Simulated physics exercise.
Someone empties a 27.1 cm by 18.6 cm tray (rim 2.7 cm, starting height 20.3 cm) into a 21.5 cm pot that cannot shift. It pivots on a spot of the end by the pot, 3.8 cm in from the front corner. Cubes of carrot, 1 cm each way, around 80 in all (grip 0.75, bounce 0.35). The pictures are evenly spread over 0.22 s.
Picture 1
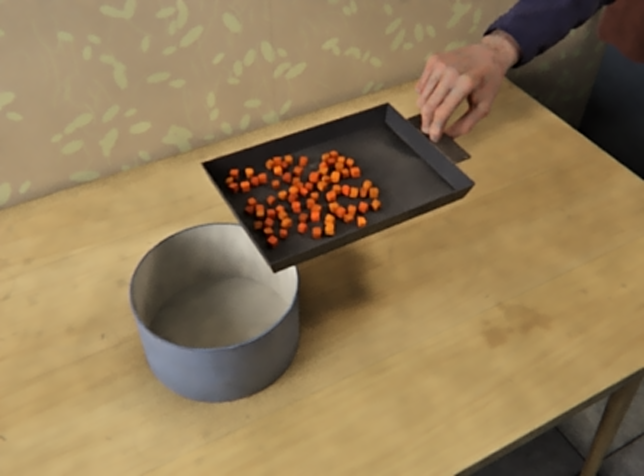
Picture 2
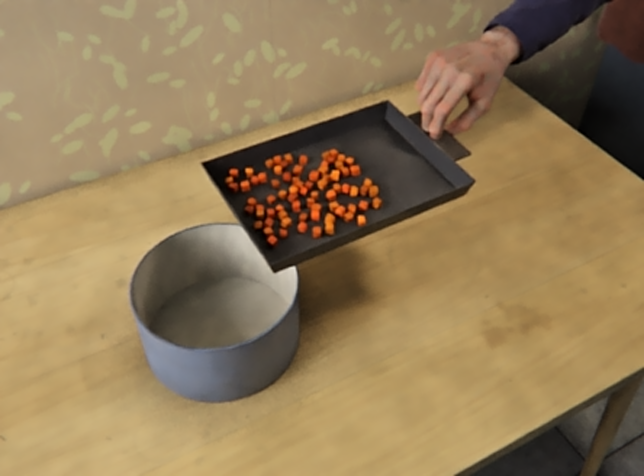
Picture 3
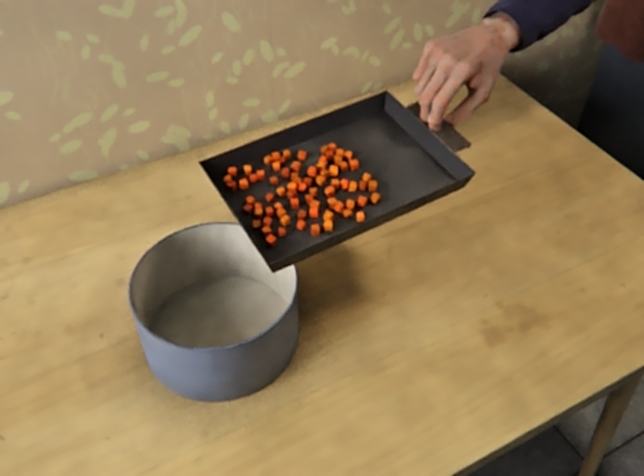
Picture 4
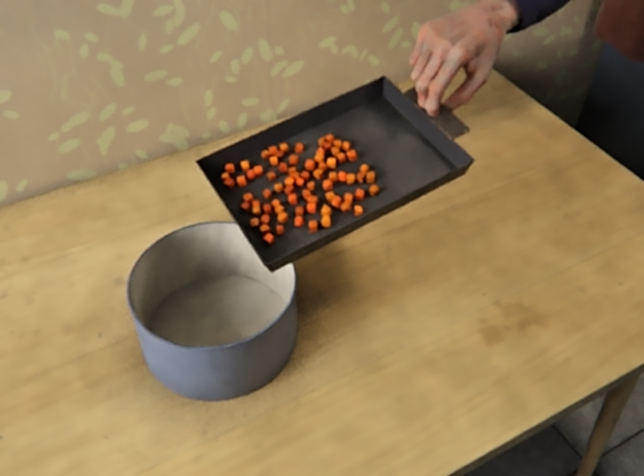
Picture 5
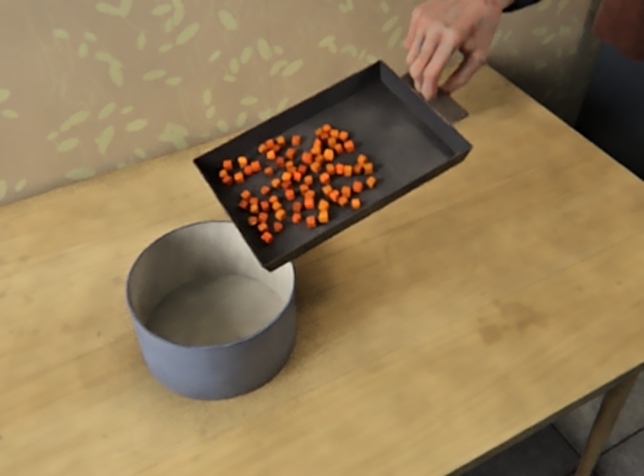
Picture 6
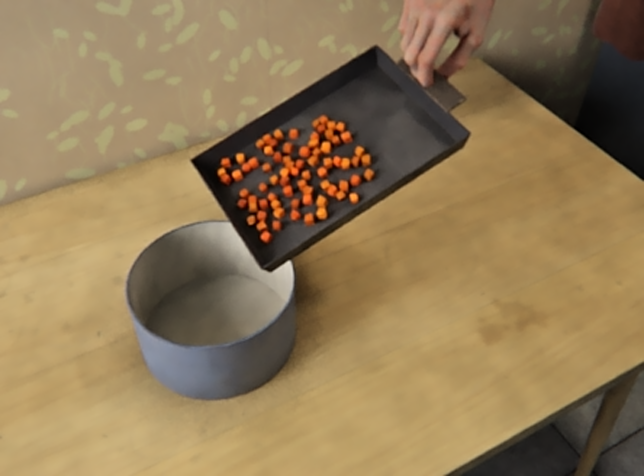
A dark tray of small orange carrot cubes, gripped by a hand at its right end, starts out level beside and partly above a grey-blue pot on a wooden table. The hand then raises that end, steadily steepening the tray toward the pot, while the cubes stay clustered on it.
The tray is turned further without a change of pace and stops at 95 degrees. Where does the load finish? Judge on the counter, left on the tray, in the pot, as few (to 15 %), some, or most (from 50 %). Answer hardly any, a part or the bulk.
On the counter: Hardly any; left on the tray: Hardly any; in the pot: The bulk.
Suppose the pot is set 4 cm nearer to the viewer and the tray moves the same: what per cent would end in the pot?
In that case some 95 per cent.
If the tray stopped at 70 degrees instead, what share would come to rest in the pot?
Then about 35 per cent.
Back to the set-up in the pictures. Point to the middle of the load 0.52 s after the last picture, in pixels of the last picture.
Around (227, 237).
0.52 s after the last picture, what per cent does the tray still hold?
Some 75 per cent of the load.
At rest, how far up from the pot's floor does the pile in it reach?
Some 1.5 cm.
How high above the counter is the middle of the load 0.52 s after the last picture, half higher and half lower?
About 22 cm.
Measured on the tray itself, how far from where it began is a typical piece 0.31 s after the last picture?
About 5 cm.
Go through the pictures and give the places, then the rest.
In the first picture, tray tilt 0 degrees, front corners at (273, 257) and (467, 182); middle of the pieces at (304, 192); pot at (215, 281).
In the second picture, tray tilt 1 degrees, front corners at (273, 258) and (467, 179); middle of the pieces at (304, 191).
In the third picture, tray tilt 4 degrees, front corners at (271, 258) and (467, 171), lowest corner left front; middle of the pieces at (302, 187).
In the fourth picture, tray tilt 8 degrees, front corners at (268, 258) and (465, 159), lowest corner left front; middle of the pieces at (300, 182).
In the fifth picture, tray tilt 14 degrees, front corners at (265, 259) and (464, 145), lowest corner left front; middle of the pieces at (297, 176).
In the sixth picture, tray tilt 19 degrees, front corners at (264, 261) and (461, 133), lowest corner left front; middle of the pieces at (295, 172); pot at (211, 279).
Then, 0.31 s after the last picture, tilt 56 degrees; the tray holds 100 %, the pot 0 %.
Then, 0.52 s after the last picture, tilt 81 degrees; the tray holds 75 %, the pot 5 %.
Then, 0.84 s after the last picture, tilt 95 degrees; the tray holds 25 %, the pot 55 %.
In the end, counter 5 %, tray 0 %, pot 95 %.
